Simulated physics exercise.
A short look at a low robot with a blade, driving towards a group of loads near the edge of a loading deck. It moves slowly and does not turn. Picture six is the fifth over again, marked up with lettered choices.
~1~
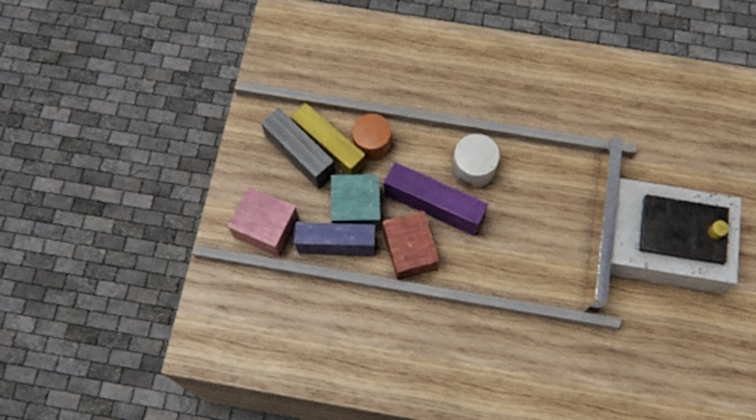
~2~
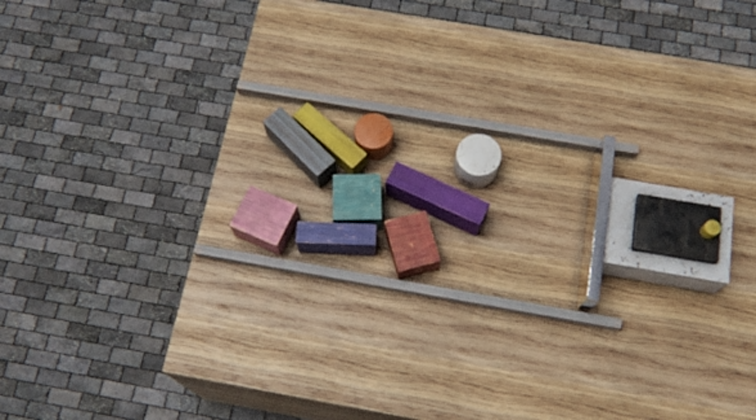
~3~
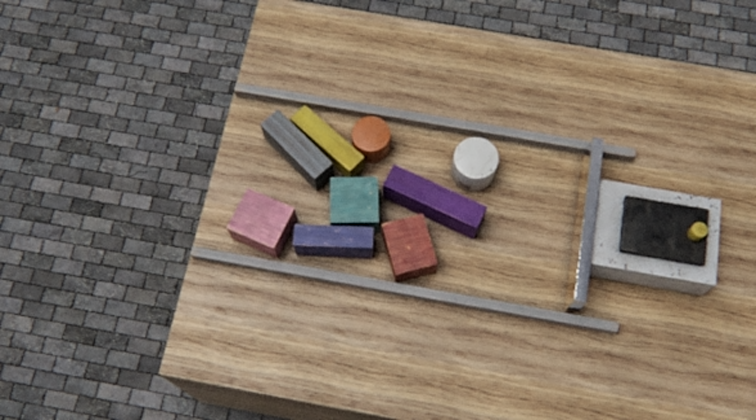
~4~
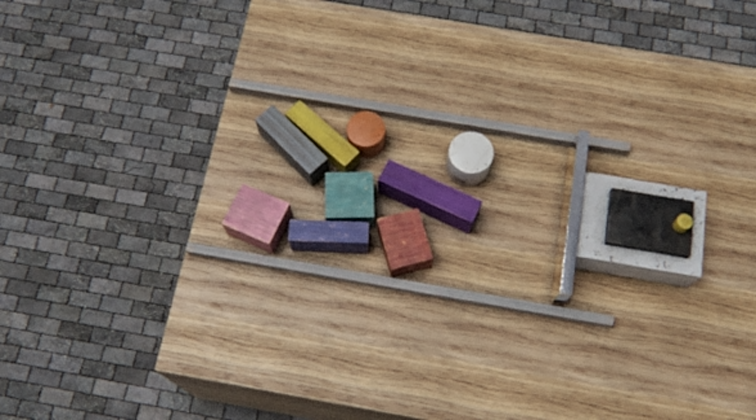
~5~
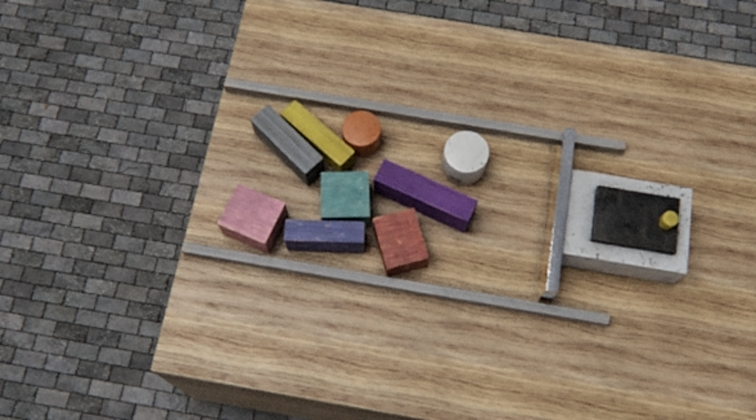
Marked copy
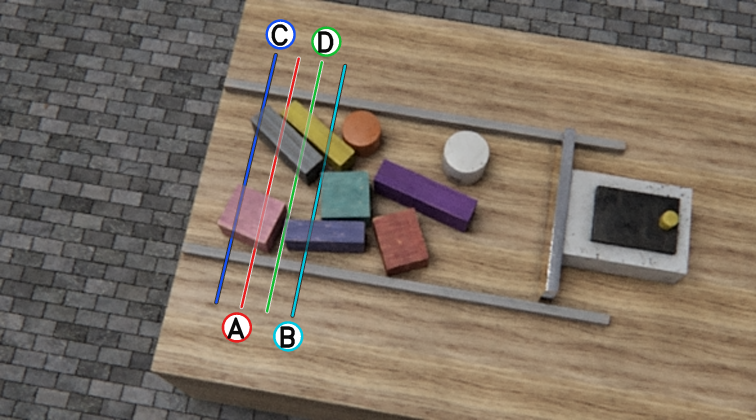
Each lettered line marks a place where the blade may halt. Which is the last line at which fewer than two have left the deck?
No second one falls up to B.
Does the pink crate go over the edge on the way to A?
Yes.
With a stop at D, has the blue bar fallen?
By then, no.
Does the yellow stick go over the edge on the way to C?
Yes.
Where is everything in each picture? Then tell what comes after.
In the first frame, purple stick (435, 199); grey stick (299, 148); turquoise crate (356, 204).
In the second frame, robot (671, 227); pink crate (266, 221).
In the third frame, robot (658, 229); yellow stick (328, 143).
In the fourth frame, robot (643, 221); white canister (469, 160).
In the fifth frame, robot (629, 218); purple stick (425, 196); grey stick (288, 145); turquoise crate (346, 201).
On the copy, A at (272, 177); B at (320, 185); C at (247, 173); D at (296, 181).
On B. First, robot (541, 204); white canister (450, 157); purple stick (413, 193).
Then, robot (453, 189); pink crate (236, 209); yellow stick (269, 115).
Finally, robot (389, 179); yellow stick (222, 99); pink crate (198, 195); none fallen.
By contrast, A drops four; C drops seven; D drops three.
